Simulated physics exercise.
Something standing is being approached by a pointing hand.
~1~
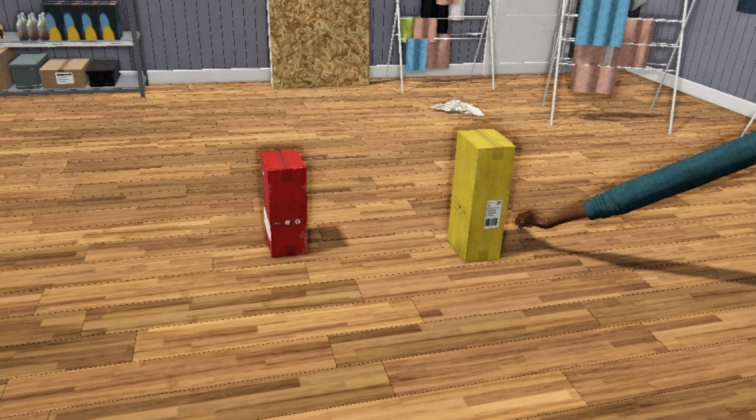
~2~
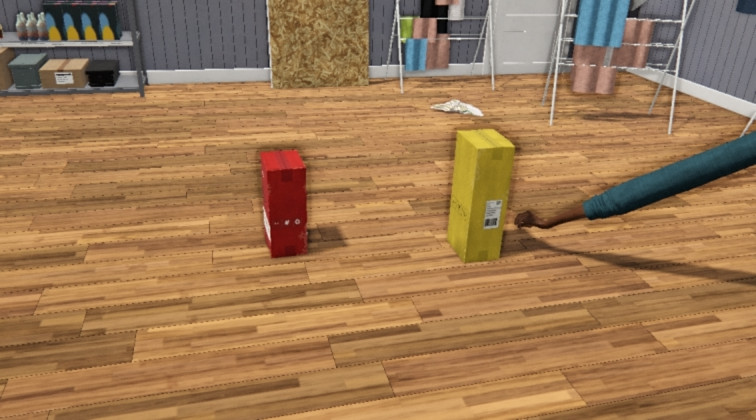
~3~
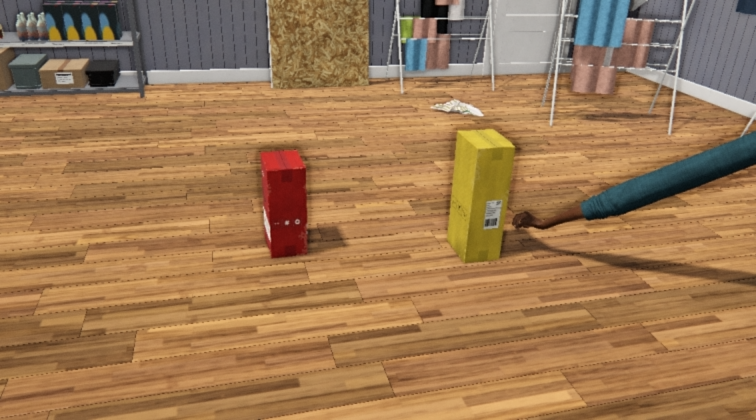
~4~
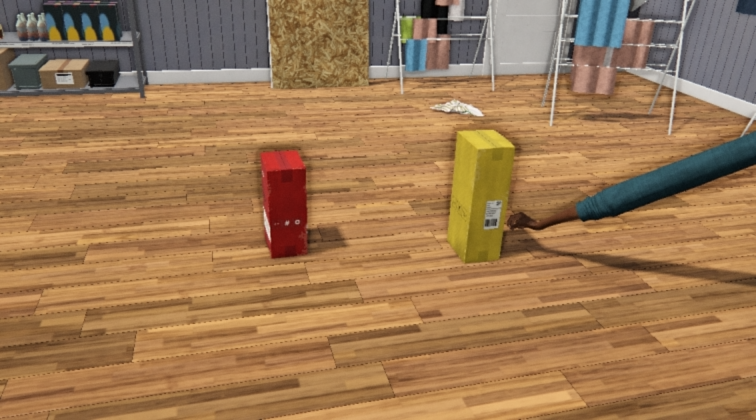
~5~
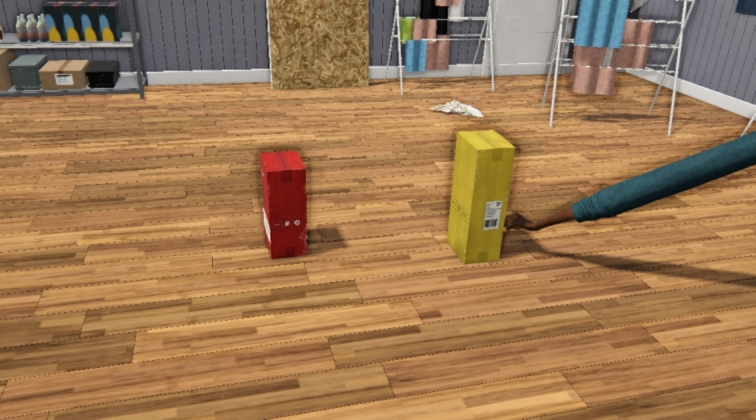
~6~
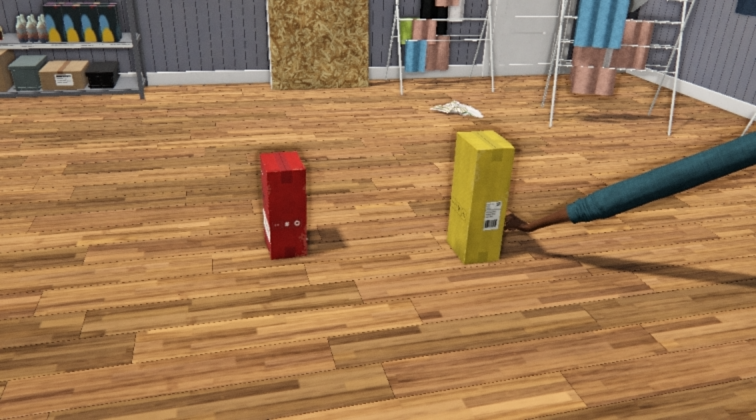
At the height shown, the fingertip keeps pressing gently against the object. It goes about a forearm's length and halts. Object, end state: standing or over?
Standing.
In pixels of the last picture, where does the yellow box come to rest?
It finishes at around (407, 204).
Then, 0.40 s past the last view, yellow box displaced a little near (457, 199).
Then, 0.80 s past the last view, yellow box displaced about its own width near (428, 202).
Finally, moved from the start, yellow box. Final places as the last picture's camera would see them, yellow box near (407, 204).
